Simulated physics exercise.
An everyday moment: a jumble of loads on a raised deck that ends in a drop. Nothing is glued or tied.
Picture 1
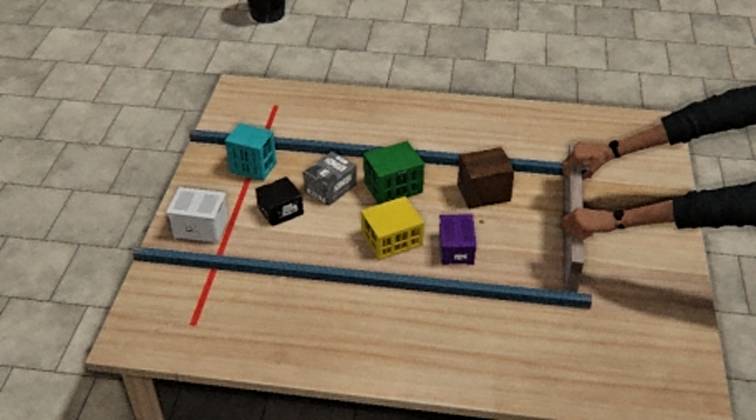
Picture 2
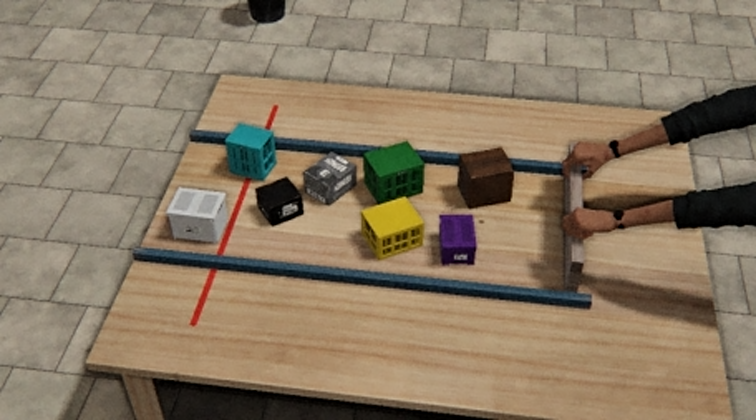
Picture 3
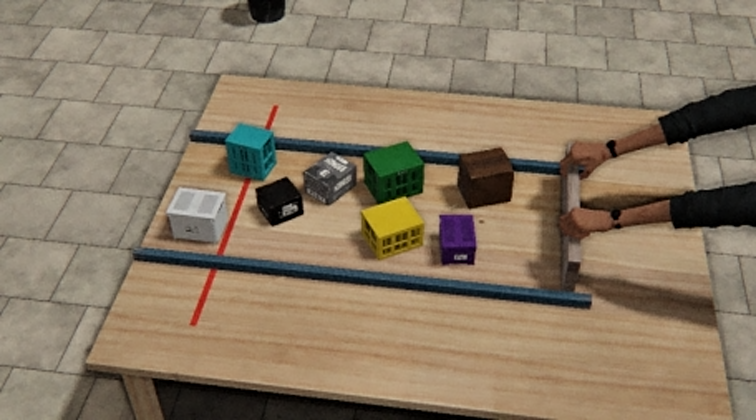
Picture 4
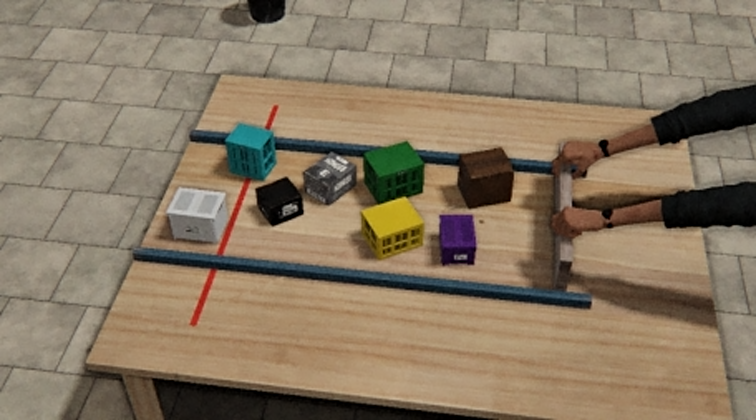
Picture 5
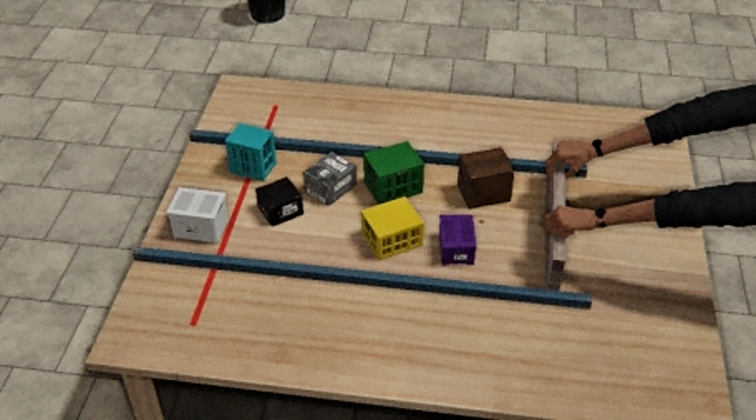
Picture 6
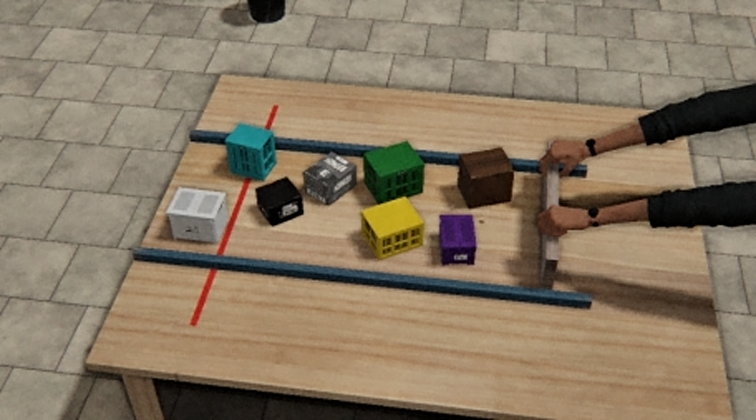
On a wooden table with two blue rails, a pair of hands slid a plank slightly to the left, while the colorful crates and boxes between the rails and near the red tape stayed still.
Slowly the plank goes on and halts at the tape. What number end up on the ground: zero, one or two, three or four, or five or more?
Outcome: The number that fall off is three or four.
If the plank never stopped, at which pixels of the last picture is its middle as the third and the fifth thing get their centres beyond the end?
Its middle is around (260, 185) and later (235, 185).
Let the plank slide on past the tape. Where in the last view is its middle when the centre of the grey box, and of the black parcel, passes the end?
For the grey box at (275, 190), for the black parcel at (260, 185).
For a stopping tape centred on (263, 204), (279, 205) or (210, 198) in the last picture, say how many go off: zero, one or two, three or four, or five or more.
For each place: 1 or 2; one to two; 5 or more.
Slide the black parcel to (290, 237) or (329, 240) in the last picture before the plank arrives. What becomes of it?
In that order, it survives; holds on.
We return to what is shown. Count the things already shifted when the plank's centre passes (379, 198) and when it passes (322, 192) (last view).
First 7, then 8.
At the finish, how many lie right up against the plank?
It touches 2.
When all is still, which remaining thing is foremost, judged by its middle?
Foremost is the green crate.
A little later, none off yet; white tote at rest near (199, 216); turquoise crate at rest near (251, 152); black parcel moving near (277, 203).
When it is over, the number that fall off is three or four; down, grey box, black parcel, turquoise crate and white tote.
